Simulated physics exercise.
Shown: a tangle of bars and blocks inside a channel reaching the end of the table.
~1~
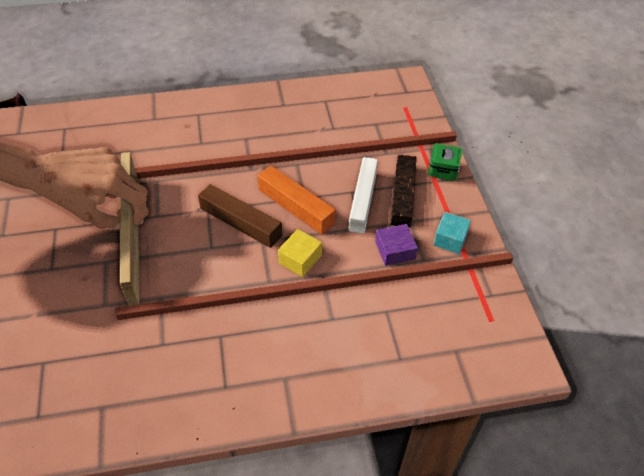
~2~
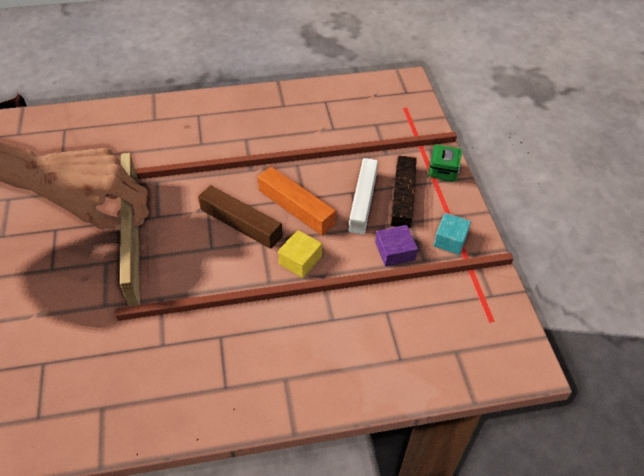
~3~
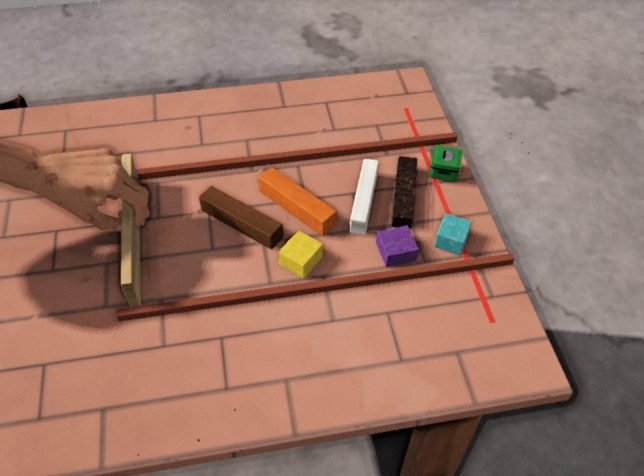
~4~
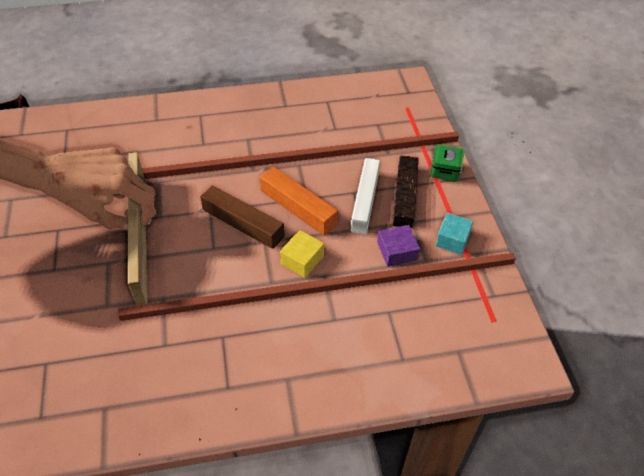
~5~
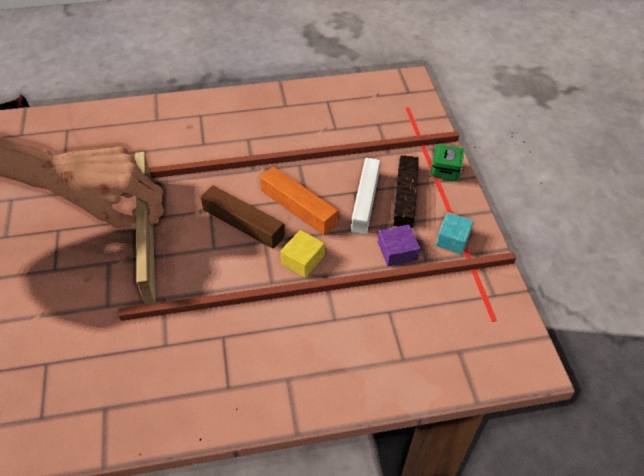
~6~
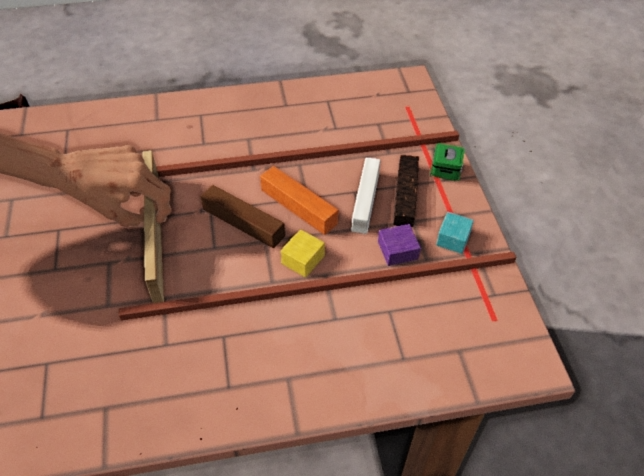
On a brick-patterned tabletop, a hand held a wooden board upright between two rails and slid it slightly to the right, while the scattered colourful bars and blocks ahead of it stayed practically still.
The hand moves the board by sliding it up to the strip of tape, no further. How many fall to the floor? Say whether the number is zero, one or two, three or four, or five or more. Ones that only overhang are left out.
After the push, at least five have dropped.
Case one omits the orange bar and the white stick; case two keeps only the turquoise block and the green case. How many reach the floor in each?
First try 3, second try 3.
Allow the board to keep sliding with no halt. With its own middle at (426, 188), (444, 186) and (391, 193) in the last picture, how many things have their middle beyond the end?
First 3, then 5, then 0.
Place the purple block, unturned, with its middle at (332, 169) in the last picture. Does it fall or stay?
It simply slips off.
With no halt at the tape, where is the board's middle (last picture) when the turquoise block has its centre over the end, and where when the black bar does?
The middle would be close to (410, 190) and then close to (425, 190).
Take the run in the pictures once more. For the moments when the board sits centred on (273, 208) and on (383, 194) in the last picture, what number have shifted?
That gives 3 for the first and 8 for the second.
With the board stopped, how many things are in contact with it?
2.
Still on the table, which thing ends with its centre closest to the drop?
It's the orange bar.
Early on, none off yet; green case at rest near (448, 163); turquoise block at rest near (455, 233); black bar at rest near (407, 190).
A while later, none off yet; green case at rest near (448, 163); turquoise block at rest near (455, 233); black bar moving near (417, 189).
Finally, the number that fall off is five or more; lost, white stick, purple block, black bar, turquoise block and green case.
